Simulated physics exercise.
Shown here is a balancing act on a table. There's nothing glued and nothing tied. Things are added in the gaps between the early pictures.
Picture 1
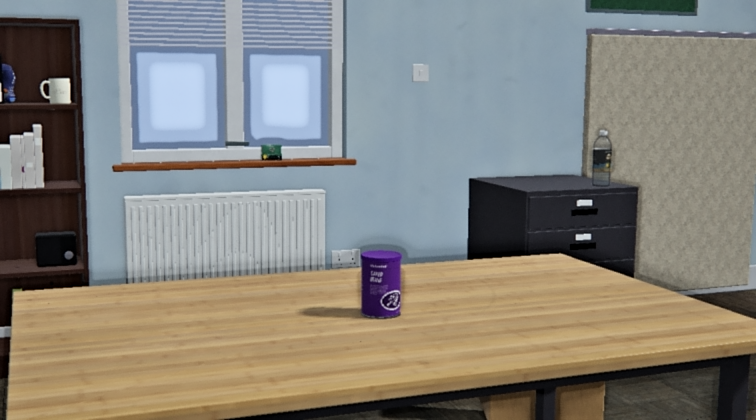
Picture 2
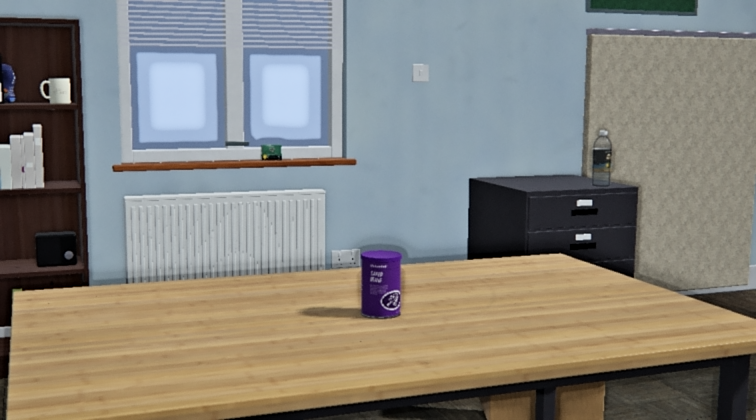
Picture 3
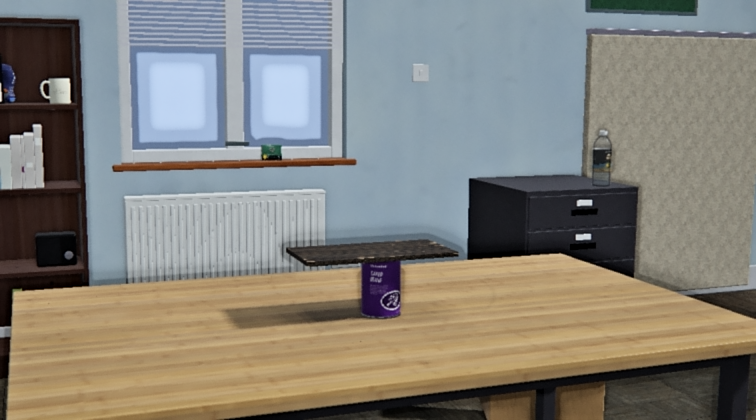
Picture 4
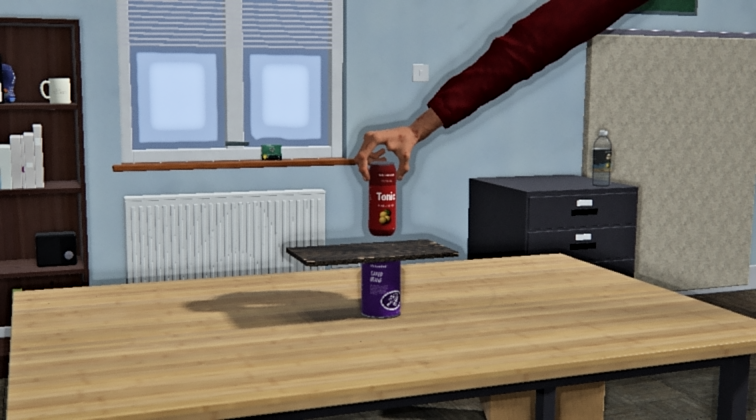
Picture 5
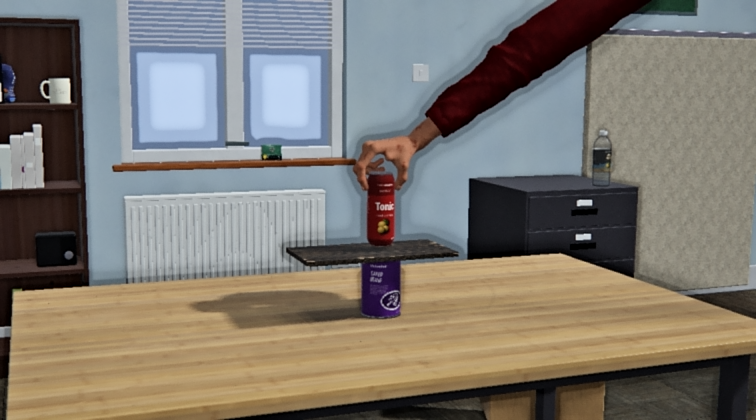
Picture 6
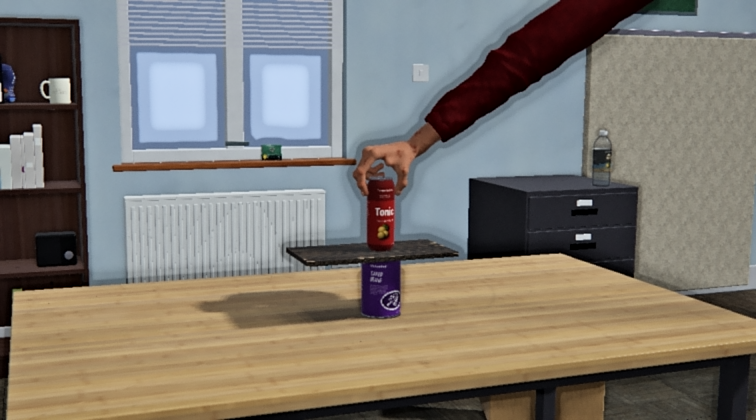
A hand lowers a red can onto a dark board that appears atop a purple tin.
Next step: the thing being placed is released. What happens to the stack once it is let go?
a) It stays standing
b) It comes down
Option a: It stays standing.
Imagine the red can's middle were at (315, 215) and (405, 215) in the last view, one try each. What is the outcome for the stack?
It falls the first time and does not fall the second time.
Then, 0.20 s after the last picture, nothing has stirred.
Then, 0.50 s after the last picture, red can resting near (381, 214).
At rest, all 3 in place. Seen from the same camera at the end, red can near (381, 214). The stack holds.
